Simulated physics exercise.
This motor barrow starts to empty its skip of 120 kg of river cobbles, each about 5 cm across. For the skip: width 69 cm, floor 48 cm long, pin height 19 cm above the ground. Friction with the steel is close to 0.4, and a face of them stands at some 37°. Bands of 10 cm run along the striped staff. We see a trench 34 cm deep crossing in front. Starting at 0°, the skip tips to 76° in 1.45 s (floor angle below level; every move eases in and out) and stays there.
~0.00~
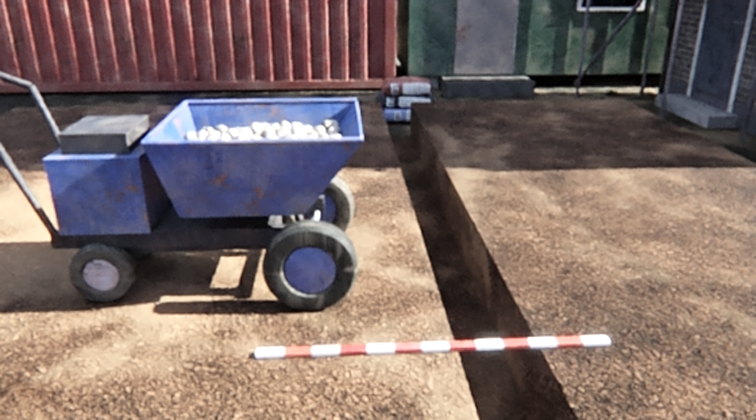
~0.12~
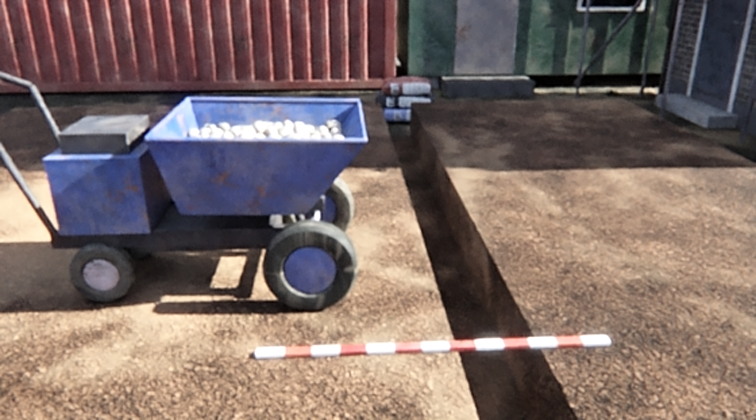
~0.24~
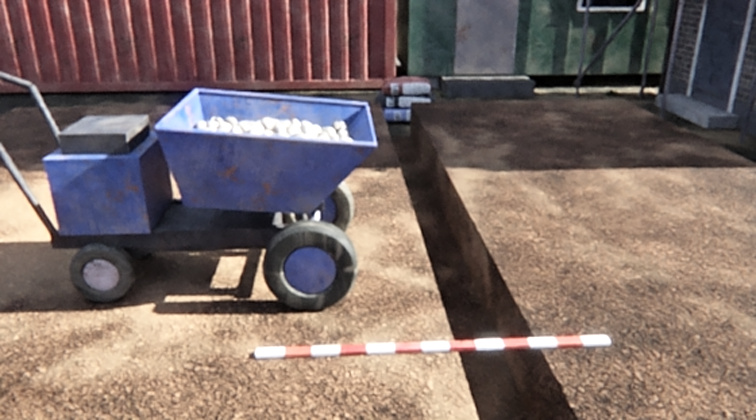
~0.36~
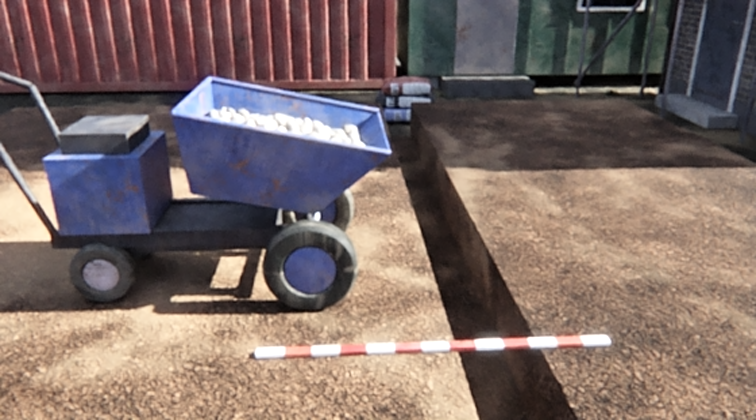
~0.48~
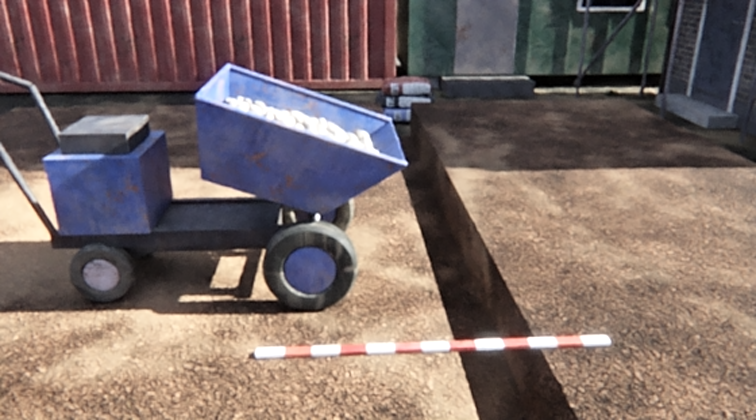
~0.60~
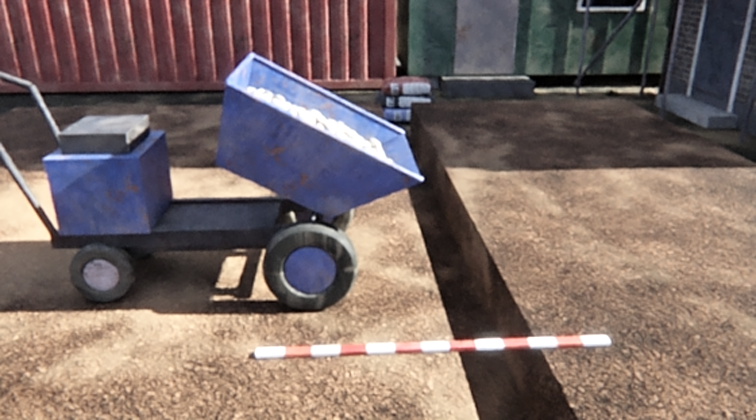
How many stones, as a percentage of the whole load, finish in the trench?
Roughly 96 per cent of the load ends up in the trench.
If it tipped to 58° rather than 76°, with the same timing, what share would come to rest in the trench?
Trench share: Approx. 50%.
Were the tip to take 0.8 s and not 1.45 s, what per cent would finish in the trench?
Roughly 85% would finish there.
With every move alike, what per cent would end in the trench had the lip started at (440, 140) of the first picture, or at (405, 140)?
It comes to about 5 and 55 in a hundred.
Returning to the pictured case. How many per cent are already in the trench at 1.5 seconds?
Something like 50 in a hundred.
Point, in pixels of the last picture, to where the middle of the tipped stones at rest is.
In the last view, about (466, 311).
After 1.1 s the floor is at 64°; 100 % in the skip; the foremost stones are at (451, 224).
After 1.5 s the floor is at 76°; 49 % in the skip, 49 % in the trench, 3 % past the trench; the foremost stones are at (527, 266).
After 1.9 s the floor is at 76°; 17 % in the skip, 79 % in the trench, 5 % past the trench; the foremost stones are at (567, 259).
After 3.8 s the floor is at 76°; 0 % in the skip, 96 % in the trench, 4 % past the trench; the foremost stones are at (578, 253).
